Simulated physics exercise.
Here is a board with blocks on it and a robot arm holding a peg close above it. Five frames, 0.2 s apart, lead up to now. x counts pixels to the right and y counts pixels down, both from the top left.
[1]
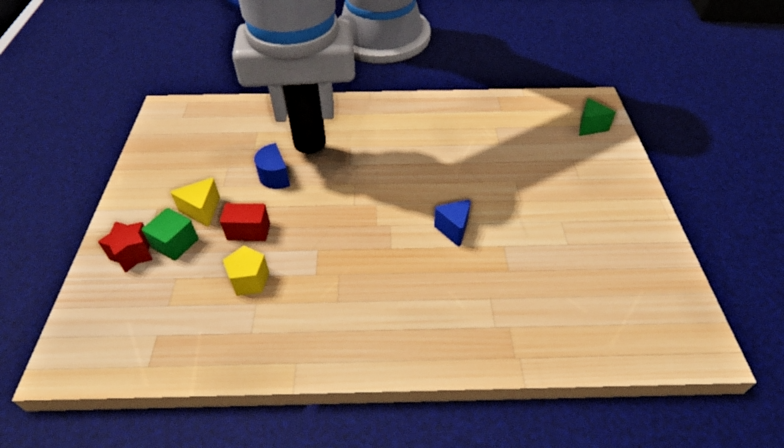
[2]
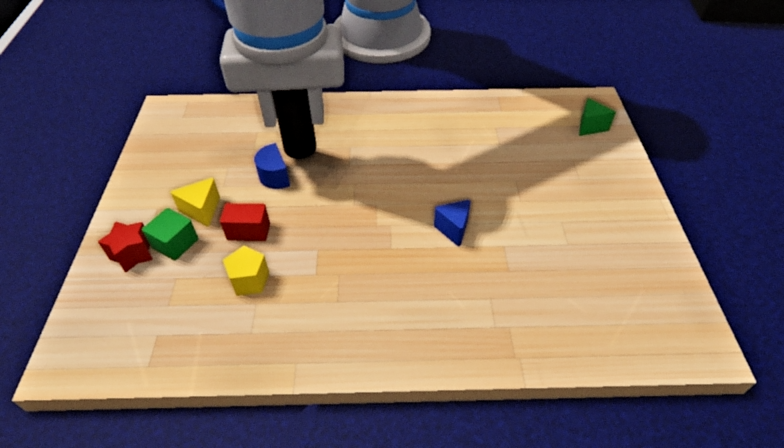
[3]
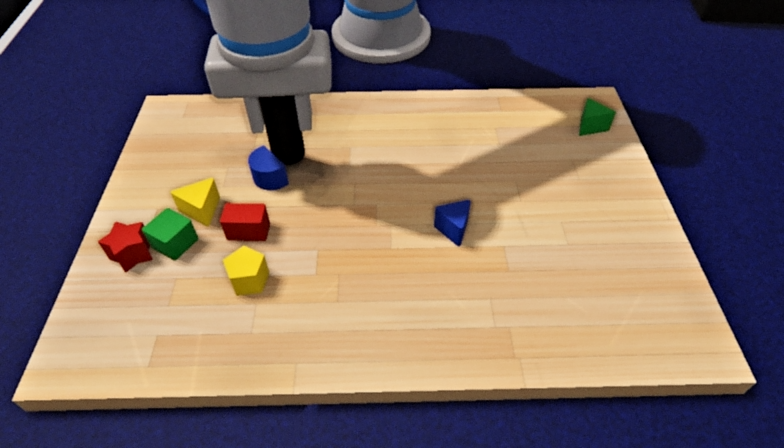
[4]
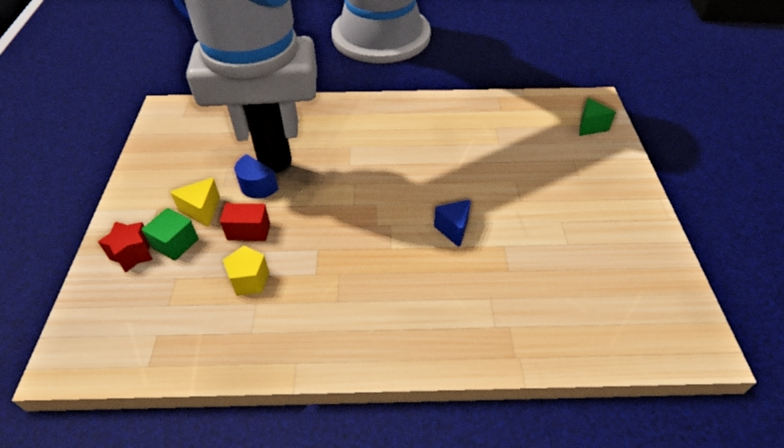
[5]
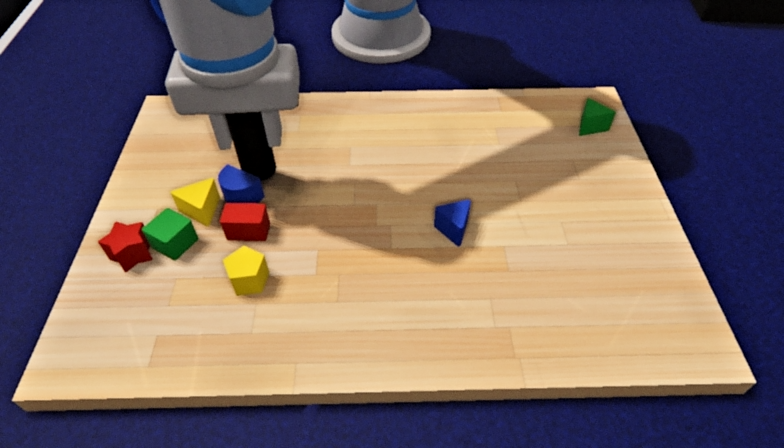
On a wooden board scattered with colourful blocks, a robot arm lowers a black peg near a blue half-round block and moves left toward it. The peg then pushes the blue block a short way left and toward the viewer, bringing it close beside the yellow triangle and red rectangle.
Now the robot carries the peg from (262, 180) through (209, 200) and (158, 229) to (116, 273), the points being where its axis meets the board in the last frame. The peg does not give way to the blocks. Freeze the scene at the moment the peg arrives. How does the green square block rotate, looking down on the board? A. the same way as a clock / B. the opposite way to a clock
B
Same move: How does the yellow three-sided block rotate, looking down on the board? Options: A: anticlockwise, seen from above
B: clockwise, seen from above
It's B.
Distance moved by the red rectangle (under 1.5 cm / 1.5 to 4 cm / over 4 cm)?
Distance: Below 1.5 cm.
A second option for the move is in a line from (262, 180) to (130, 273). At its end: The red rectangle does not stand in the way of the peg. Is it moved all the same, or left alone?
Its place stays the same.
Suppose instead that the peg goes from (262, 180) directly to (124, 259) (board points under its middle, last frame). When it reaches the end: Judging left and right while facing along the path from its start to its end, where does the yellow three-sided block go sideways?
My prediction: Rightwards.
What follows on the original path. One third of the way, peg (204, 192); yellow three-sided block (168, 198), turned 20° anticlockwise; blue half-round block (206, 203), turned 40° anticlockwise.
Two thirds of the way, peg (153, 222); red star (118, 240); green square block (159, 236), turned 50° anticlockwise; yellow three-sided block (113, 214), turned 25° anticlockwise; blue half-round block (203, 206), turned 60° anticlockwise.
At the end, peg (111, 265); red star (75, 282), turned 25° clockwise; green square block (156, 246), turned 95° anticlockwise; yellow three-sided block (100, 222), turned 20° clockwise; blue half-round block (203, 206), turned 60° anticlockwise; red rectangle in place.
